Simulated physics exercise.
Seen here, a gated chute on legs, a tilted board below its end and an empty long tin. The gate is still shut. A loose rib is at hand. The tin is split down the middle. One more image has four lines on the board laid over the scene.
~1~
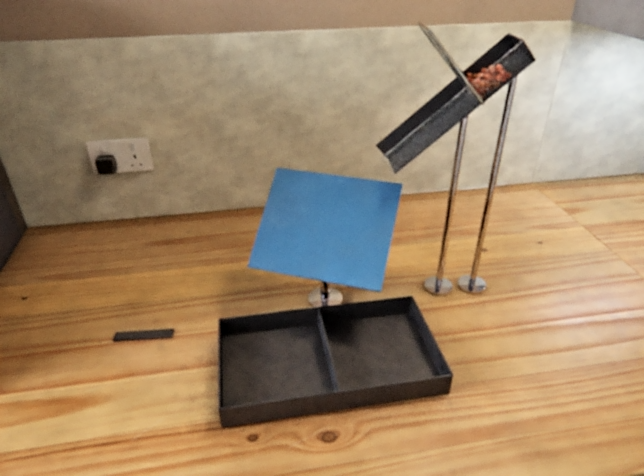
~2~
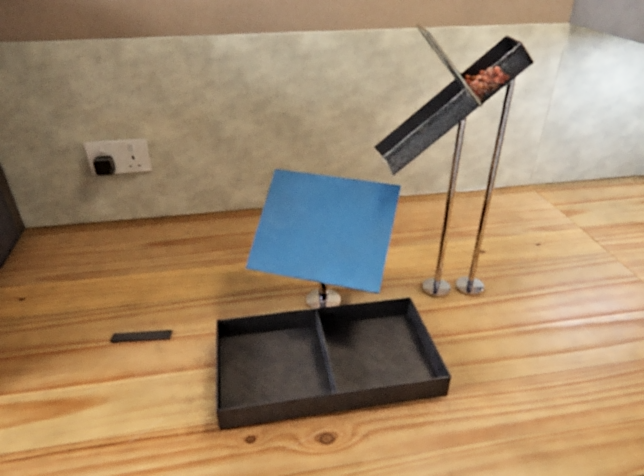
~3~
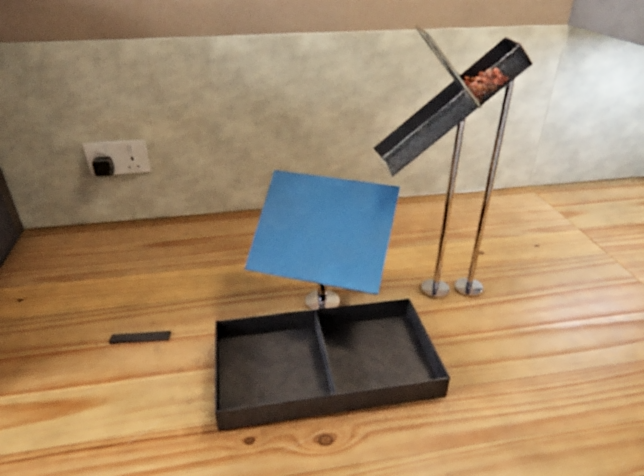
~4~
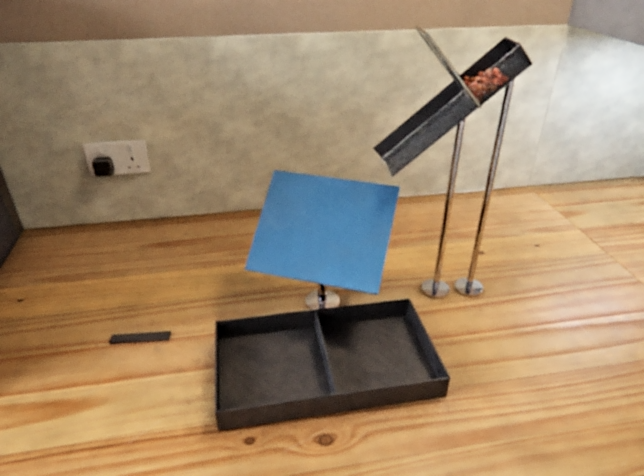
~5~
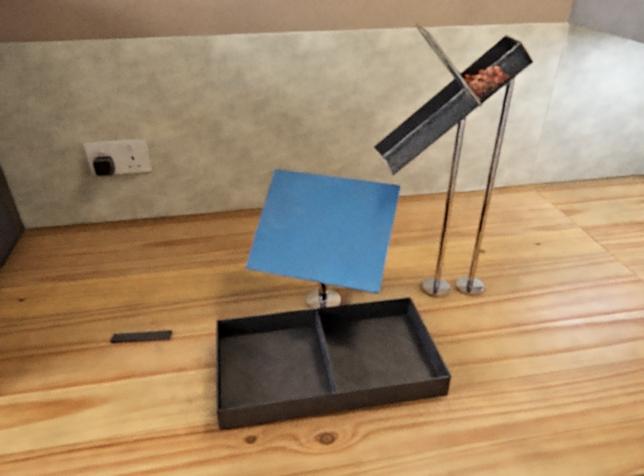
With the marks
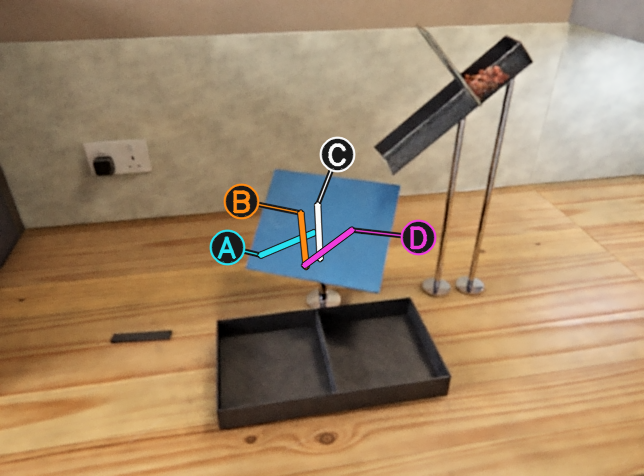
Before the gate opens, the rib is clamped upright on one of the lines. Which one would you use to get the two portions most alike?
Line C does it best.
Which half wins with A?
The left half.
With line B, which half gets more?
More lands on the left.
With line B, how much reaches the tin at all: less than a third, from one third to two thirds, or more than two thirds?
More than two thirds.
On the marked copy, line A from (314, 232) to (260, 255); line B from (300, 212) to (306, 266); line C from (317, 204) to (320, 258); line D from (352, 230) to (304, 265).
If A is chosen, of what is caught, almost all in the left half, just a few in the right.
If B is chosen, of what is caught, almost all in the left half, about a tenth in the right.
If C is chosen, of what is caught, roughly two thirds in the left half, roughly a third in the right.
If D is chosen, of what is caught, almost all in the left half, about a tenth in the right.
